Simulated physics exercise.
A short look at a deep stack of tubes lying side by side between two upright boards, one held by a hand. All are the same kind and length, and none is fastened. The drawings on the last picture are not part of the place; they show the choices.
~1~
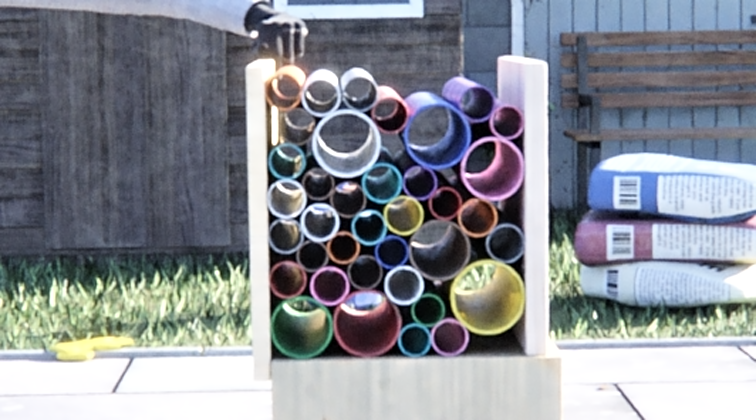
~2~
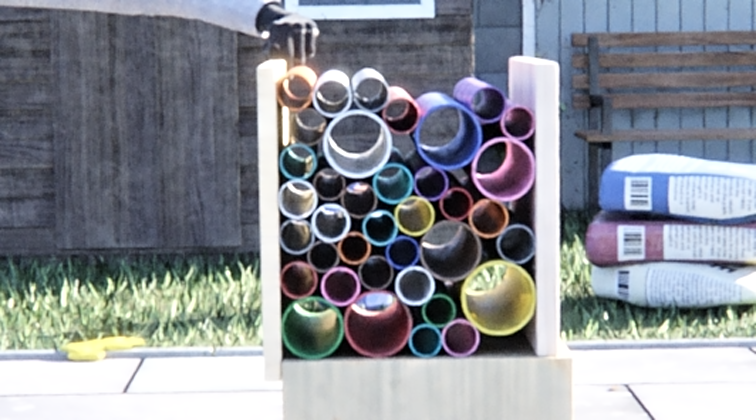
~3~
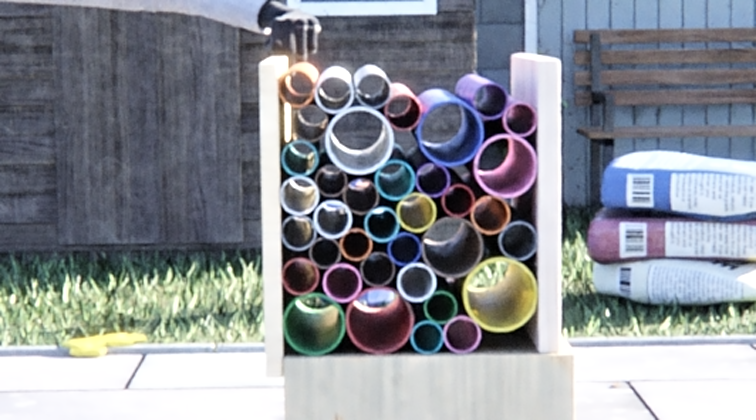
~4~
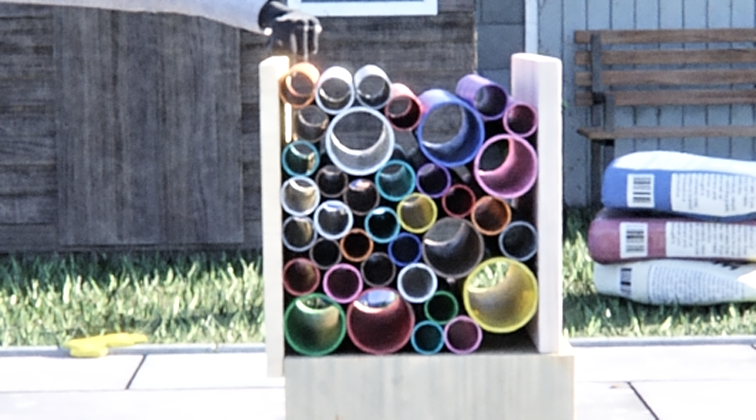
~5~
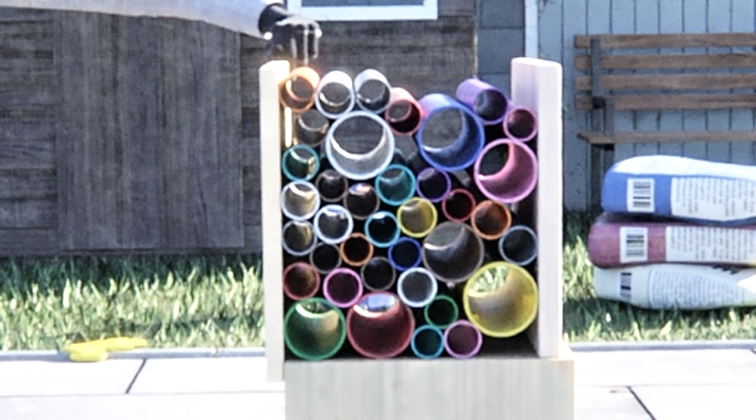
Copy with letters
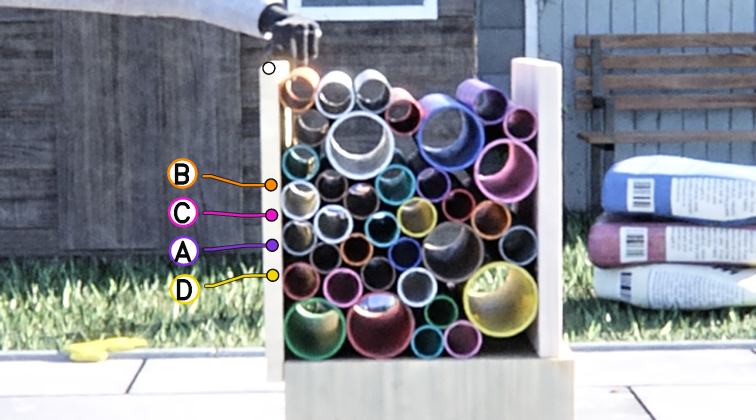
At the start, colourful tubes of mixed widths lie stacked between two upright boards, with a dark hand reaching in from the left, its fingers pointing down near the left board's top. The whole view shifts slightly rightward, then barely changes, while the tubes stay in place and the hand remains there.
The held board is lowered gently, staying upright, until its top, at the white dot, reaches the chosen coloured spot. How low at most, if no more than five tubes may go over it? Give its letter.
Stop at C.
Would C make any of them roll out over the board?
Yes, at C.
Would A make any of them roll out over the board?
Yes.
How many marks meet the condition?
Two of them.
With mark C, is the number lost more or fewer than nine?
At C, fewer than nine.
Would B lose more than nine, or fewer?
At B, fewer than nine.
On the copy, A at (272, 245); B at (271, 185); C at (272, 215); D at (273, 275); the white dot at (269, 68).
On C. First, top of the board (279, 134).
Then, top of the board (281, 208).
Finally, top of the board (281, 214), three out over the board.
By contrast, A more than five out over the board; B one out over the board; D more than five out over the board.
